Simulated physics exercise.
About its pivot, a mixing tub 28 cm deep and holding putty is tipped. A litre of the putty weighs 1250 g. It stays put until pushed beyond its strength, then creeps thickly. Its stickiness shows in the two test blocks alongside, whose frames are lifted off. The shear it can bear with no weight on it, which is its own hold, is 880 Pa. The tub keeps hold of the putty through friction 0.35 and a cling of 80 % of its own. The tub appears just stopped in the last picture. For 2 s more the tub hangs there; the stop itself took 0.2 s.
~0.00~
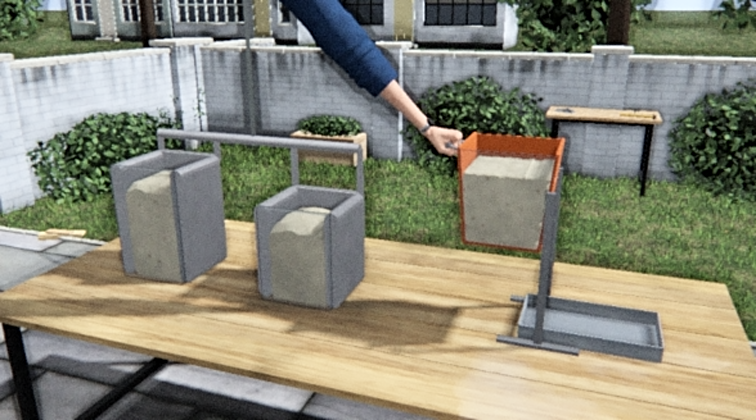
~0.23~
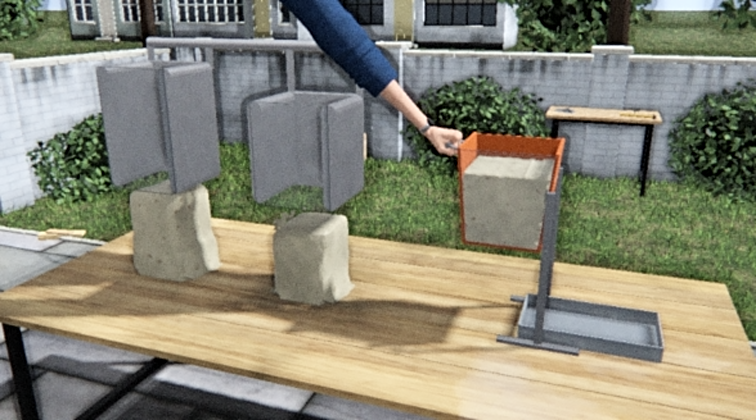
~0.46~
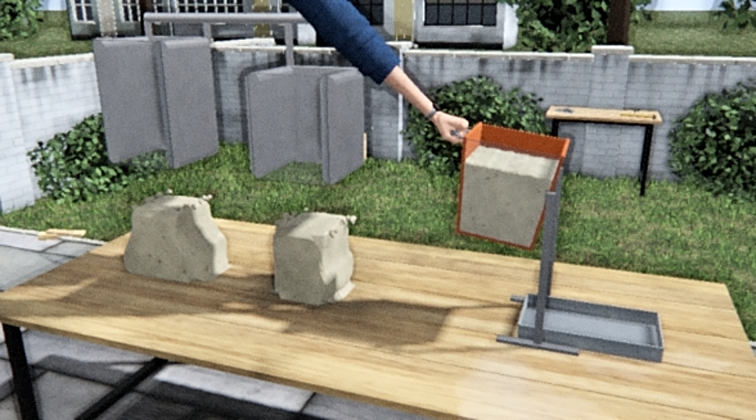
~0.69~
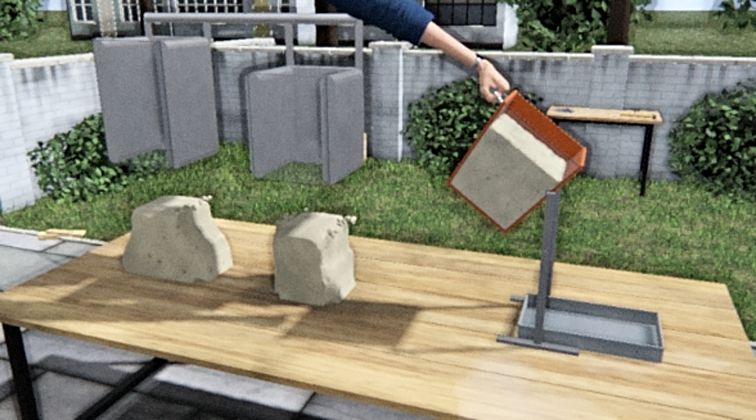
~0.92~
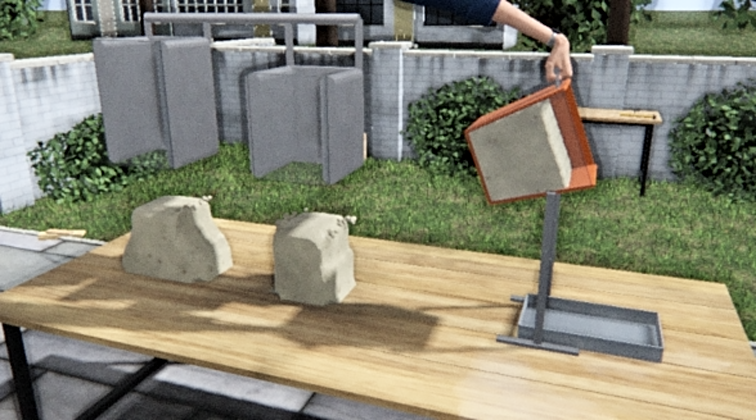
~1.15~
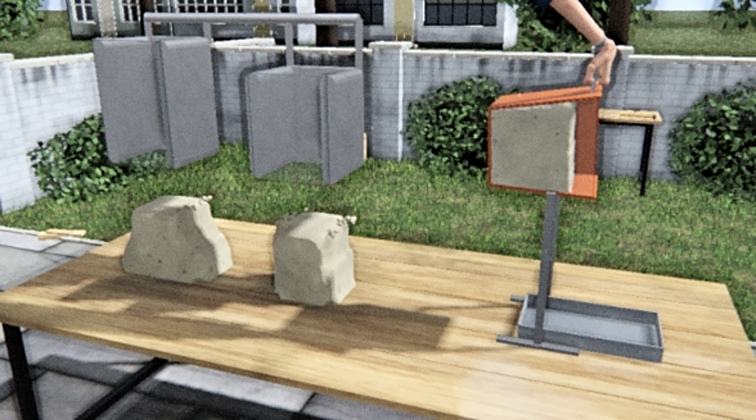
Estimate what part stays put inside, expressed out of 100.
The part that stays inside is near 100 per cent.
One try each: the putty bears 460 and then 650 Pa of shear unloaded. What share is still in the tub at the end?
65 in a hundred, followed by 100 in a hundred.
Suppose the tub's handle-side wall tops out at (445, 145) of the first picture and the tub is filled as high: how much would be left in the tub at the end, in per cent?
I'd say around 100 percent would remain in the tub at the end.
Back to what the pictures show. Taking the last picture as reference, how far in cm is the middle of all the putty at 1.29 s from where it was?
0 cm.
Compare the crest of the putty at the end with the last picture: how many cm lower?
About 0 cm.
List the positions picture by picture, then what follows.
In the first picture, handle-side rim at (461, 149), tilt 0 degrees; top of the putty at (536, 178); blocks stand 35 cm, 27 cm (left to right).
In the second picture, handle-side rim at (461, 149), tilt 0 degrees; top of the putty at (536, 178); blocks stand 33 cm, 26 cm (left to right).
In the third picture, handle-side rim at (467, 138), tilt 7 degrees; top of the putty at (472, 164); blocks stand 27 cm, 26 cm (left to right).
In the fourth picture, handle-side rim at (506, 104), tilt 37 degrees; top of the putty at (495, 129); blocks stand 26 cm, 26 cm (left to right).
In the fifth picture, handle-side rim at (564, 92), tilt 69 degrees; top of the putty at (540, 107); blocks stand 26 cm, 26 cm (left to right).
In the sixth picture, handle-side rim at (599, 100), tilt 87 degrees; top of the putty at (569, 106); blocks stand 26 cm, 26 cm (left to right).
After 1.29 s, the tub is at 87 degrees and holds 100 %.
After 1.46 s, the tub is at 87 degrees and holds 100 %.
After 1.63 s, the tub is at 87 degrees and holds 100 %.
After 1.80 s, the tub is at 87 degrees and holds 100 %.
After 3.15 s, at the end, the tub is at 87 degrees and holds 100 %.
